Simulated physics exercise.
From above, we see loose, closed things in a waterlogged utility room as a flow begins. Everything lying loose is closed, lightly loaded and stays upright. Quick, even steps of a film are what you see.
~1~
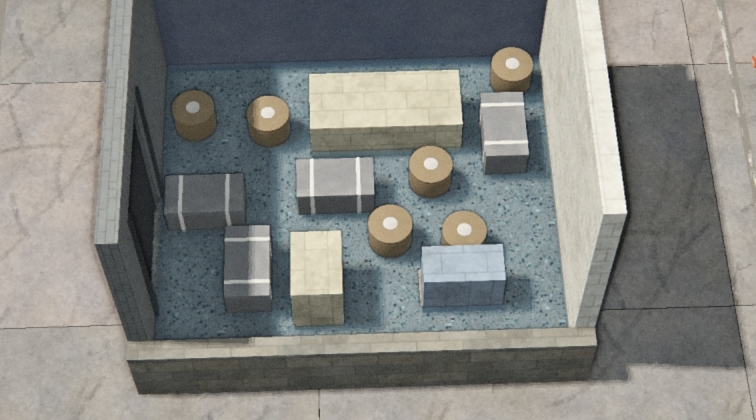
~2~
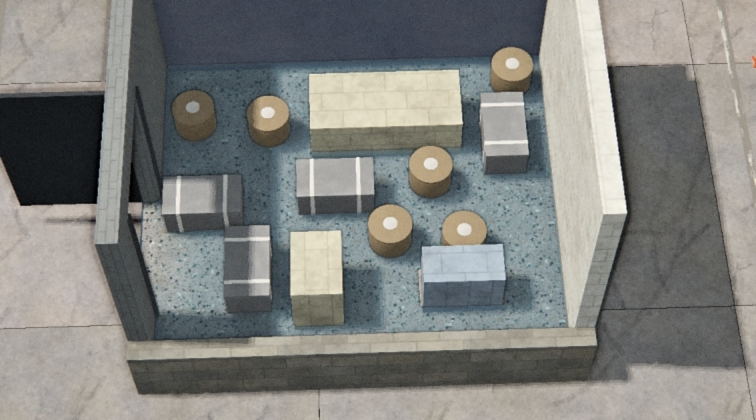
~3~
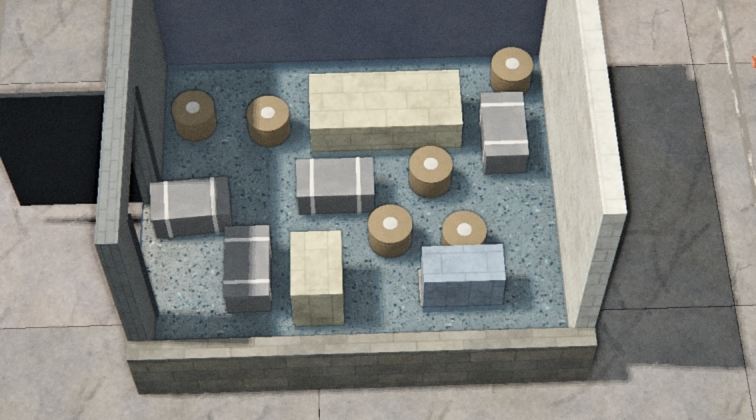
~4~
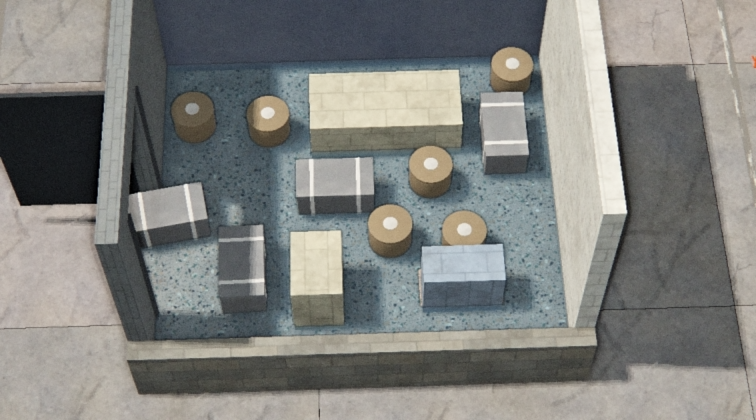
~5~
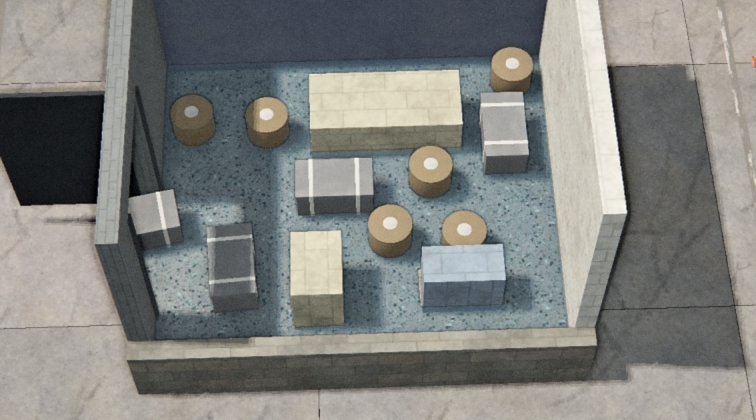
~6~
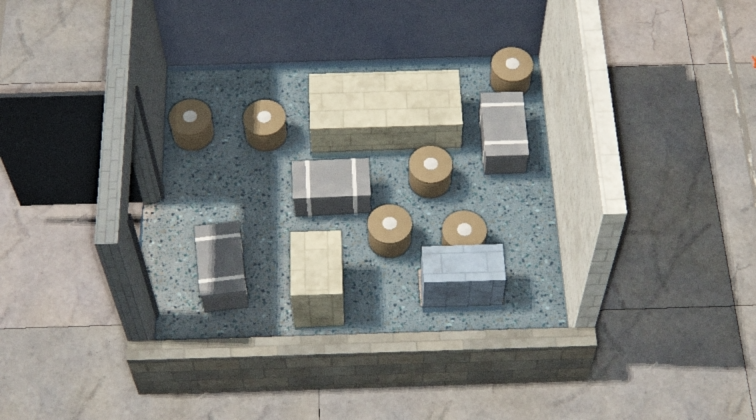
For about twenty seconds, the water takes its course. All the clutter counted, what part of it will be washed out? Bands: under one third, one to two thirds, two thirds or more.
Two thirds or more.
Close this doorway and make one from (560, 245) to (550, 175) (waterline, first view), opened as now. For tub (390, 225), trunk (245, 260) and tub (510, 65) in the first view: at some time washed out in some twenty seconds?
Going through them in sequence: Gets out, then trapped, then gets out.
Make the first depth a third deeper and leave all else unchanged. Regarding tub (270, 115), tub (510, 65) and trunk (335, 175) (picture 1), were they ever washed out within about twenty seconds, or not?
Result per object, as listed: Washed away / retained / washed away.
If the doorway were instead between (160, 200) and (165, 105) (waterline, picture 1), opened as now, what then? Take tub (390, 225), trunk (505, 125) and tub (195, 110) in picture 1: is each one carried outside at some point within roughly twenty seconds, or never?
As listed: Washed out, no, yes.
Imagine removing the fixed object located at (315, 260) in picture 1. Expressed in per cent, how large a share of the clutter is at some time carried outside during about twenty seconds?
Something like 60 per cent of them.
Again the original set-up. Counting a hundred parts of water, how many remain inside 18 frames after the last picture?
Around 70 in a hundred.
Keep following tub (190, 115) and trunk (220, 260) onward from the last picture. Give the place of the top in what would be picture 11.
Estimate: First at (180, 150), second at (143, 263), approximately.
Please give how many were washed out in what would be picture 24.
By my count it is 5.
A moment on, 1 of 10 are out; 9 afloat.
Next, 5 of 10 are out; 5 afloat.
Later, 6 of 10 are out; 4 afloat.
In the end, 7 of 10 are out; 2 afloat.
